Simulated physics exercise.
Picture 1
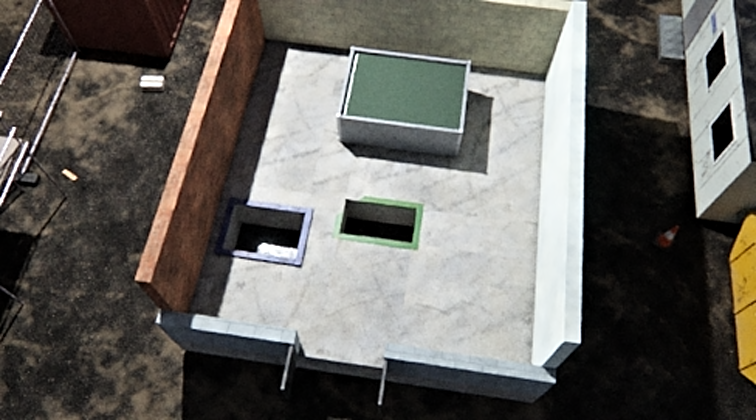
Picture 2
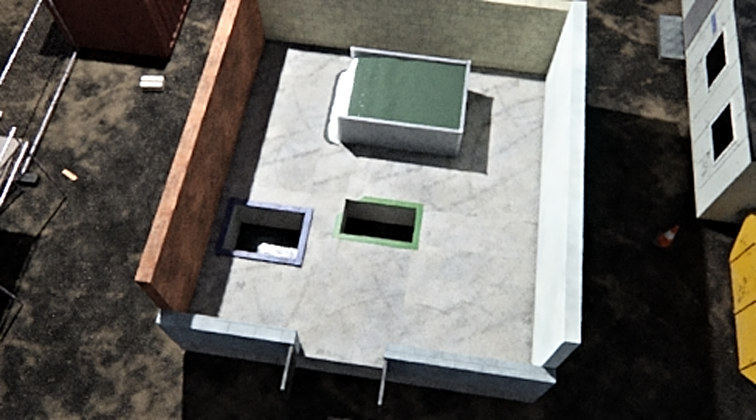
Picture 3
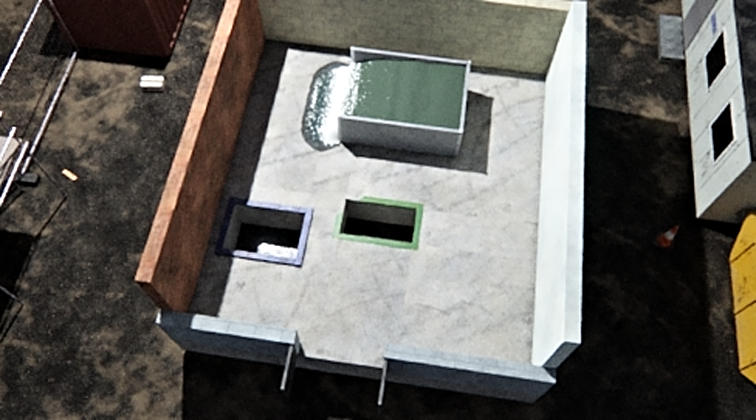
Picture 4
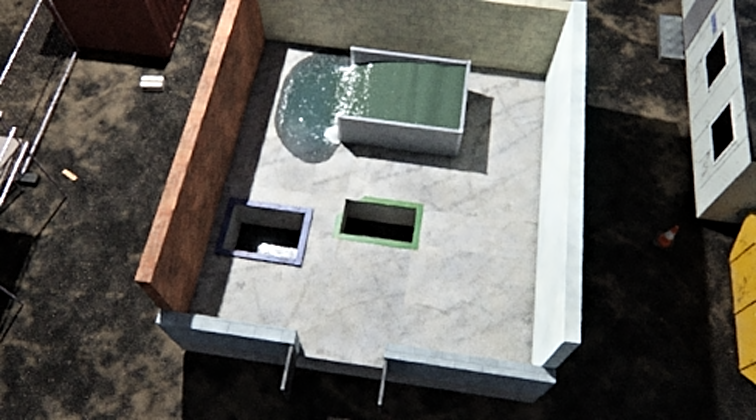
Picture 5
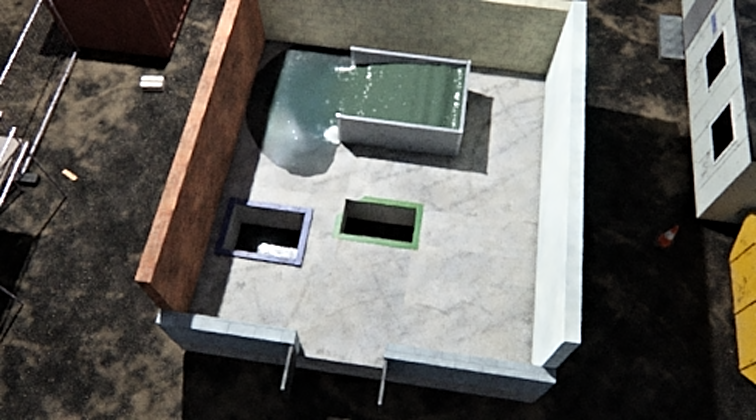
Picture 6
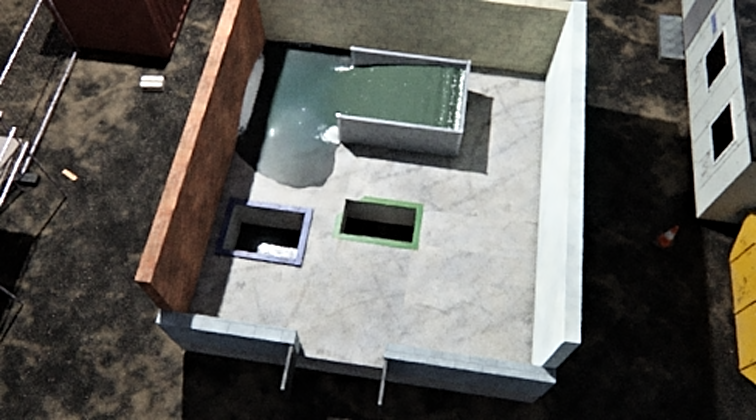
Greenish water breaks out of the left end of a pale, open tank on a walled concrete slab, seen from high above at a steady angle. Two dark rectangular pits, one rimmed blue and one green, lie below the tank, with a reddish-brown wall at left and pale walls elsewhere. The water spreads leftward in a rounded, glinting sheet, reaches the brown wall and widens toward the viewer.
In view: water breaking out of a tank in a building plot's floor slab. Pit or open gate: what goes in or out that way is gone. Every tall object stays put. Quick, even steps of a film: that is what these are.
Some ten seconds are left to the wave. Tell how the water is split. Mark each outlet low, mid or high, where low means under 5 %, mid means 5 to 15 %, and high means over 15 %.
Marks - gate: Low, green pit: Mid, blue pit: High.
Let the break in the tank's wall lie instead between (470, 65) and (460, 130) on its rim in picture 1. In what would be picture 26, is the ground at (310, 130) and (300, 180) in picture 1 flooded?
In order, I'd call them parched and parched.
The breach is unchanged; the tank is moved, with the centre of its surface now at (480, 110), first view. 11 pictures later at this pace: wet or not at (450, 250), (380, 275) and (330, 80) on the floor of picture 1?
Spot 1 unwetted, spot 2 unwetted, spot 3 wetted.
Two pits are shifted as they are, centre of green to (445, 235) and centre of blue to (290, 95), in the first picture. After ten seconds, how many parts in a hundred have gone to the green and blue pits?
Roughly: Green pit 2 %, blue pit 60 %.
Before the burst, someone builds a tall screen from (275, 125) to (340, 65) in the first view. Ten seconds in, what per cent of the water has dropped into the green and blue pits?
I'd say the green pit takes roughly 4 %, the blue pit roughly 40 %.
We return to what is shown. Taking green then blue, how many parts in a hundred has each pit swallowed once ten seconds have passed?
8 and 36 per cent respectively.
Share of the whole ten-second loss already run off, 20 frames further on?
About 40 per cent.
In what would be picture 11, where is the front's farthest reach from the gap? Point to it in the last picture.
At roughly (214, 224).
A moment on, water covers 20 % of the floor; the gate 0 %, the green pit 0 %, the blue pit 0 %.
Next, water covers 25 % of the floor; the gate 0 %, the green pit 0 %, the blue pit 4 %.
Then, water covers 40 % of the floor; the gate 0 %, the green pit 0 %, the blue pit 16 %.
Later, water covers 75 % of the floor; the gate 0 %, the green pit 3 %, the blue pit 31 %.
In the end, water covers 90 % of the floor; the gate 1 %, the green pit 8 %, the blue pit 35 %.
